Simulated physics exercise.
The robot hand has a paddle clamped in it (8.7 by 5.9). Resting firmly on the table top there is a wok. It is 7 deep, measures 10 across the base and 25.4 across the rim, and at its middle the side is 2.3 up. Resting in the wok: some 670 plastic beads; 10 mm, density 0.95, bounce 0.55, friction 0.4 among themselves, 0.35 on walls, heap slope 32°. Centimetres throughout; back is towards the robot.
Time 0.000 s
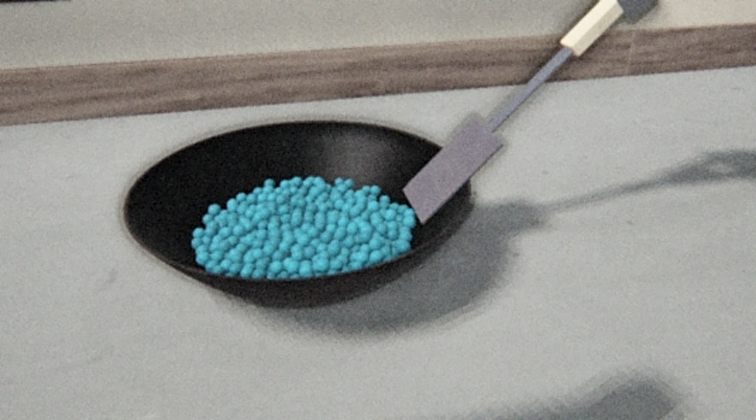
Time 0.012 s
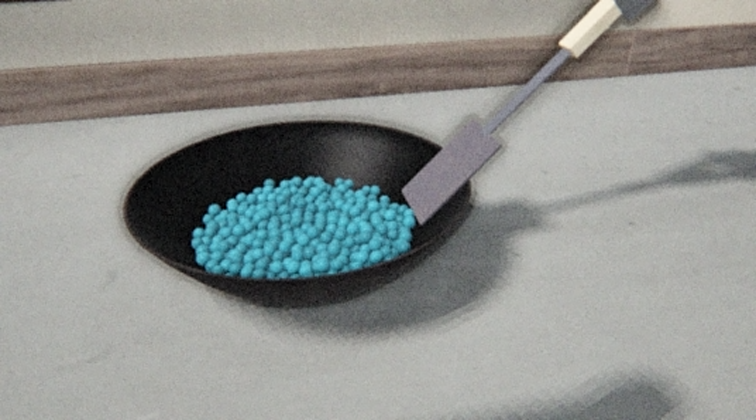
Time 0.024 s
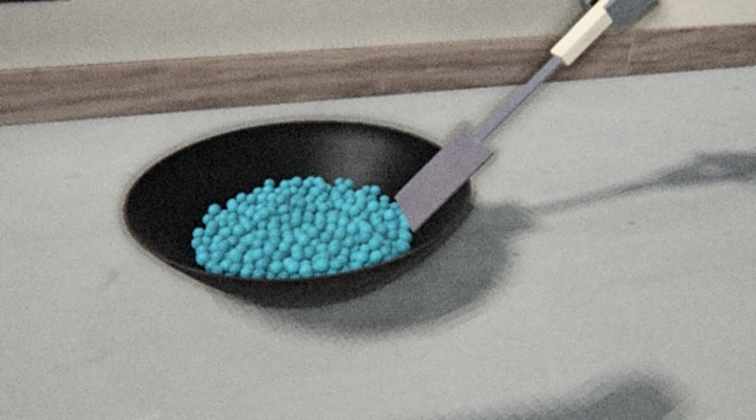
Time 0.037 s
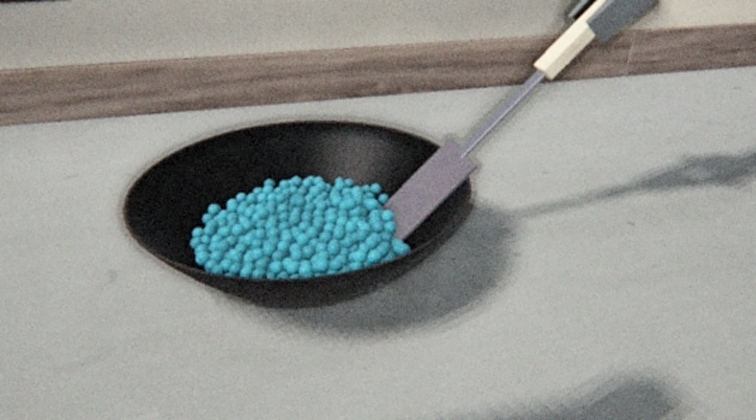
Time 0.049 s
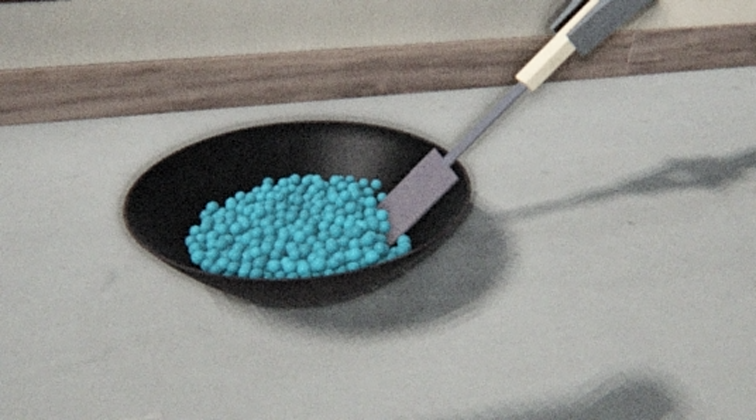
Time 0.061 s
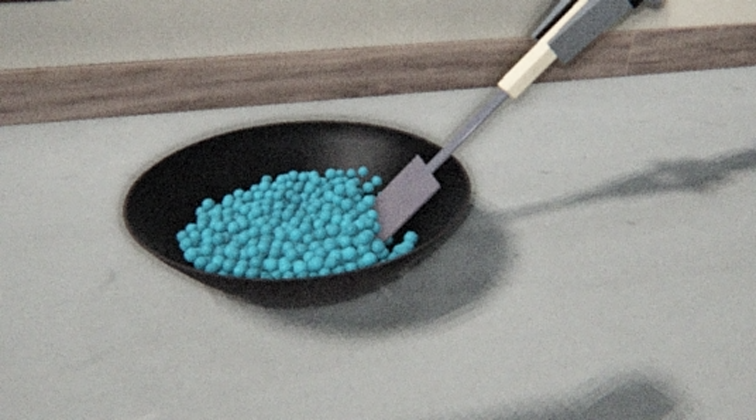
A dark grey tool with a cream-coloured clamp reaches in from the upper right, holding a flat greyish-purple paddle over a black wok on a pale grey table, seen from above at an angle. Small turquoise beads lie heaped in the wok, with a wooden strip behind it. The paddle slides down and left into the beads, nudging the heap slightly leftward, while the camera stays still.
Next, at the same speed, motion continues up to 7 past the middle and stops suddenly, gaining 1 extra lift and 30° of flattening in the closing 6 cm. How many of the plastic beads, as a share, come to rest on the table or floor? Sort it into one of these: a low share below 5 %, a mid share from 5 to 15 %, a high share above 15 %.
A mid share, from 5 to 15 %.
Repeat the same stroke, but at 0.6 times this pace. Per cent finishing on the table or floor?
Something close to 0 per cent ends up on the table or floor.
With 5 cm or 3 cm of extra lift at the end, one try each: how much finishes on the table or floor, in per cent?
I'd put it near 15 in a hundred, then near 20 in a hundred.
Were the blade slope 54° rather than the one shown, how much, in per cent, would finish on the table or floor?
My guess is close to 10 per cent.
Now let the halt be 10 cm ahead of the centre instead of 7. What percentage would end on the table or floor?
Result: Approx. 35 %.
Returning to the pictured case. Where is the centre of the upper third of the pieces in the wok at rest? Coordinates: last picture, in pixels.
(202, 217).
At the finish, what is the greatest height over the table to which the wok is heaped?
It reaches around 7.5 cm.
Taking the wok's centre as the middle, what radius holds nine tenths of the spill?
Roughly 40 cm.
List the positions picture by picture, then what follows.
Paddle top edge at (488, 130), sloping 45°; upper third of the load around (304, 226), from x 200 to 410, top at y 180; 674 in the wok, in the first picture.
Paddle top edge at (487, 132), sloping 45°; upper third of the load around (304, 226), from x 200 to 410, top at y 180, in the second picture.
Paddle top edge at (479, 139), sloping 45°; upper third of the load around (304, 226), from x 200 to 405, top at y 180, in the third picture.
Paddle top edge at (464, 151), sloping 45°; upper third of the load around (302, 226), from x 195 to 405, top at y 180, in the fourth picture.
Paddle top edge at (446, 163), sloping 45°; upper third of the load around (305, 225), from x 190 to 405, top at y 180, in the fifth picture.
Paddle top edge at (429, 170), sloping 45°; upper third of the load around (298, 224), from x 185 to 410, top at y 170; 674 in the wok, in the sixth picture.
By 0.09 s, sloping 45°, highest piece 7 above the table; 674 in the wok.
By 0.12 s, sloping 35°, highest piece 9 above the table; 673 in the wok, 1 on the blade or in flight.
By 0.33 s, sloping 15°, highest piece 16 above the table; 615 in the wok, 16 on the table or floor, 43 on the blade or in flight.
By 1.38 s, sloping 15°, highest piece 7 above the table; 615 in the wok, 59 on the table or floor.
Final count, 615 in the wok, 59 on the table or floor. That is 9 % on the table or floor.
